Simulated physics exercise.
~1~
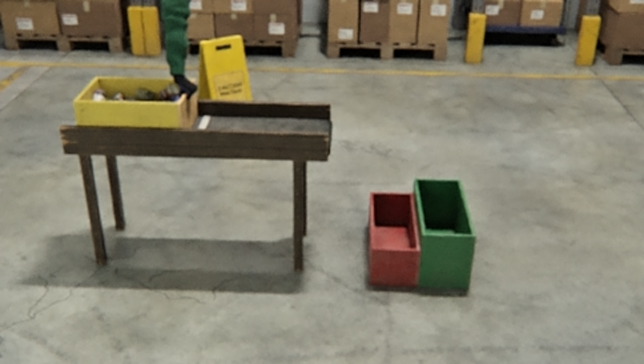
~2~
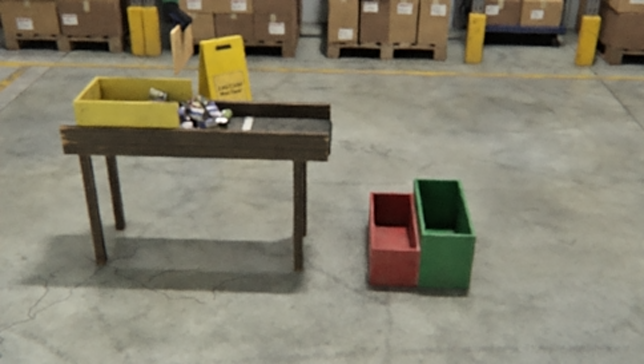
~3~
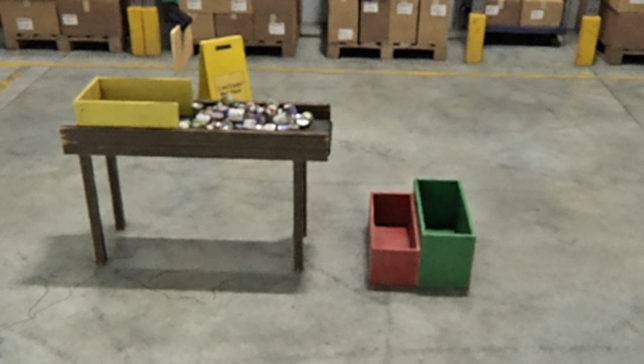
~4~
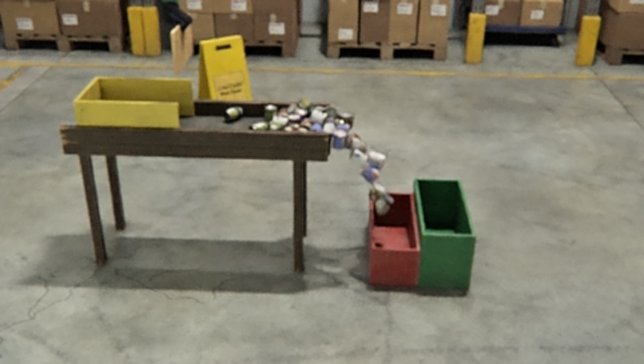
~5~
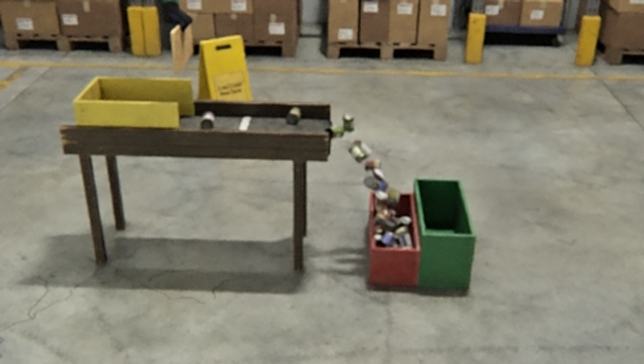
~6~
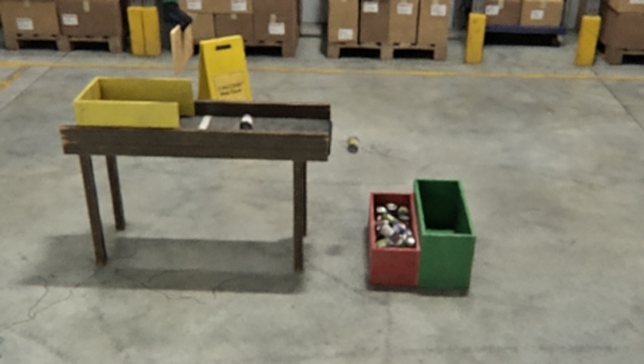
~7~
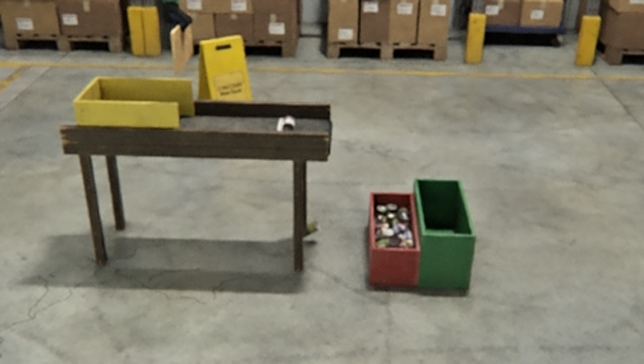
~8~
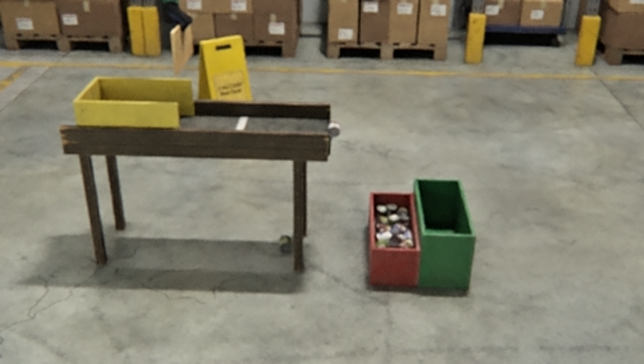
In a warehouse, a gloved hand at a yellow pen lifted its gate, and small tins rode a belt rightward and tumbled into a red box beside an empty green one, while a couple of late stragglers dropped short, the last just leaving the belt.
